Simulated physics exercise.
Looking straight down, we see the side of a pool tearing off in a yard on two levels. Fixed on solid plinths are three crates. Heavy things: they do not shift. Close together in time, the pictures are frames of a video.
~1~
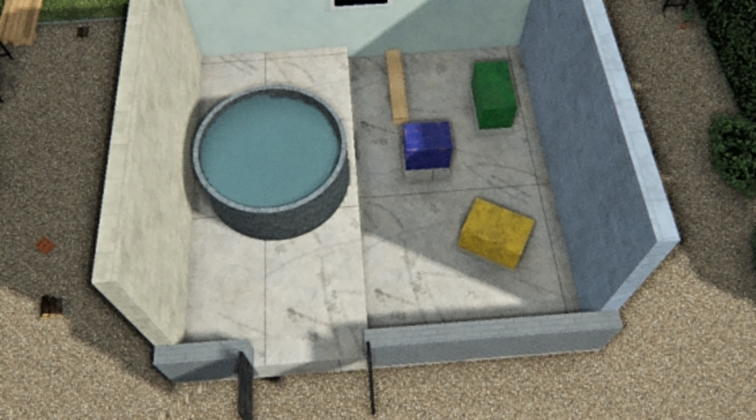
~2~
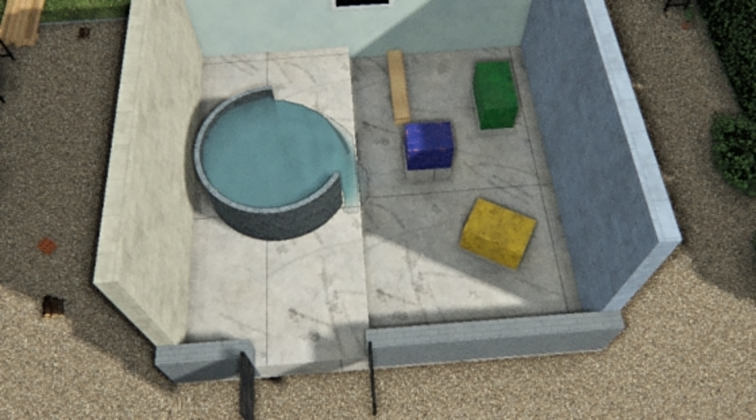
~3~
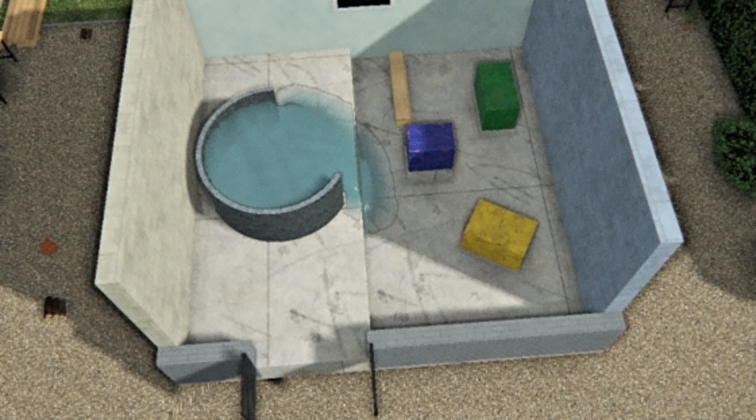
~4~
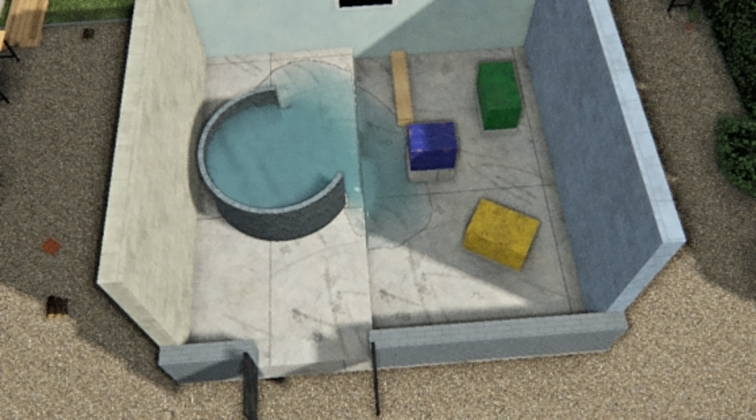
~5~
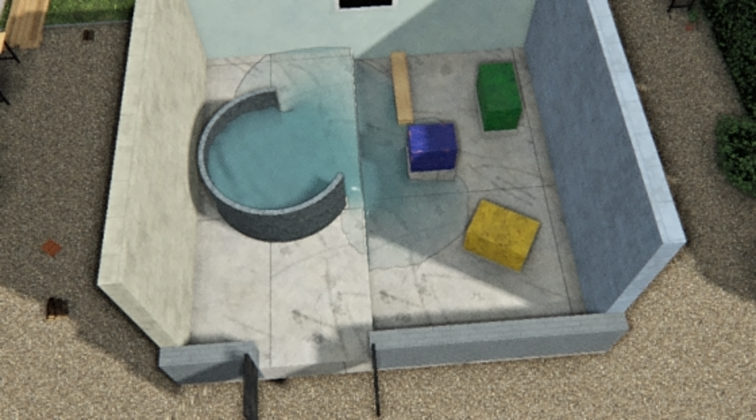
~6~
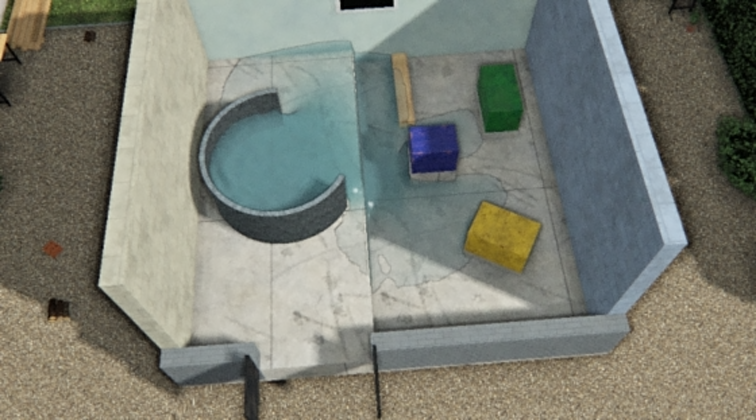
In a walled yard, a round pool's side opens toward the right, and water spreads across the paving around a blue block.
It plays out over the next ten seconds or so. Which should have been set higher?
Most likely the blue crate gets water on it; most likely the yellow crate gets water on it; most likely the green crate gets water on it.
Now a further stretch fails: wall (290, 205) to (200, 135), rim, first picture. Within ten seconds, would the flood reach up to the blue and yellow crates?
Note: Blue one is left dry; yellow one is overtopped.
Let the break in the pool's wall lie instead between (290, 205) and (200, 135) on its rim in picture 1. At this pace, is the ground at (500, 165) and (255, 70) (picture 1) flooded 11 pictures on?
Going through them in turn, the first is untouched by it and the second is drenched.
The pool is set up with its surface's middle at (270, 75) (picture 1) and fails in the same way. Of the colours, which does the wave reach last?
It is the yellow one.
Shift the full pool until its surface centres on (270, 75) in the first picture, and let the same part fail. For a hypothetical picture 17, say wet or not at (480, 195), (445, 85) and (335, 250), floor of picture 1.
The first spot is inundated, the second inundated, and the third not reached.
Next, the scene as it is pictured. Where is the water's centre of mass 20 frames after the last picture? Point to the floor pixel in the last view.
I'd point to (413, 156).
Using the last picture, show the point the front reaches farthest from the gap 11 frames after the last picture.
Somewhere about (583, 332).
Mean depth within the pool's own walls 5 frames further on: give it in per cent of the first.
Close to 42 in a hundred.
A moment on, water covers 55 % of the floor; the blue crate water round its plinth, the yellow crate water round its plinth, the green crate water round its plinth.
Next, water covers 70 % of the floor; the blue crate water round its plinth, the yellow crate water round its plinth, the green crate water round its plinth.
Then, water covers 80 % of the floor; the blue crate water round its plinth, the yellow crate water round its plinth, the green crate water round its plinth.
Later, water covers 85 % of the floor; the blue crate water round its plinth, the yellow crate water round its plinth, the green crate water round its plinth.
In the end, water covers 85 % of the floor; the blue crate was topped, the yellow crate was topped, the green crate was topped.
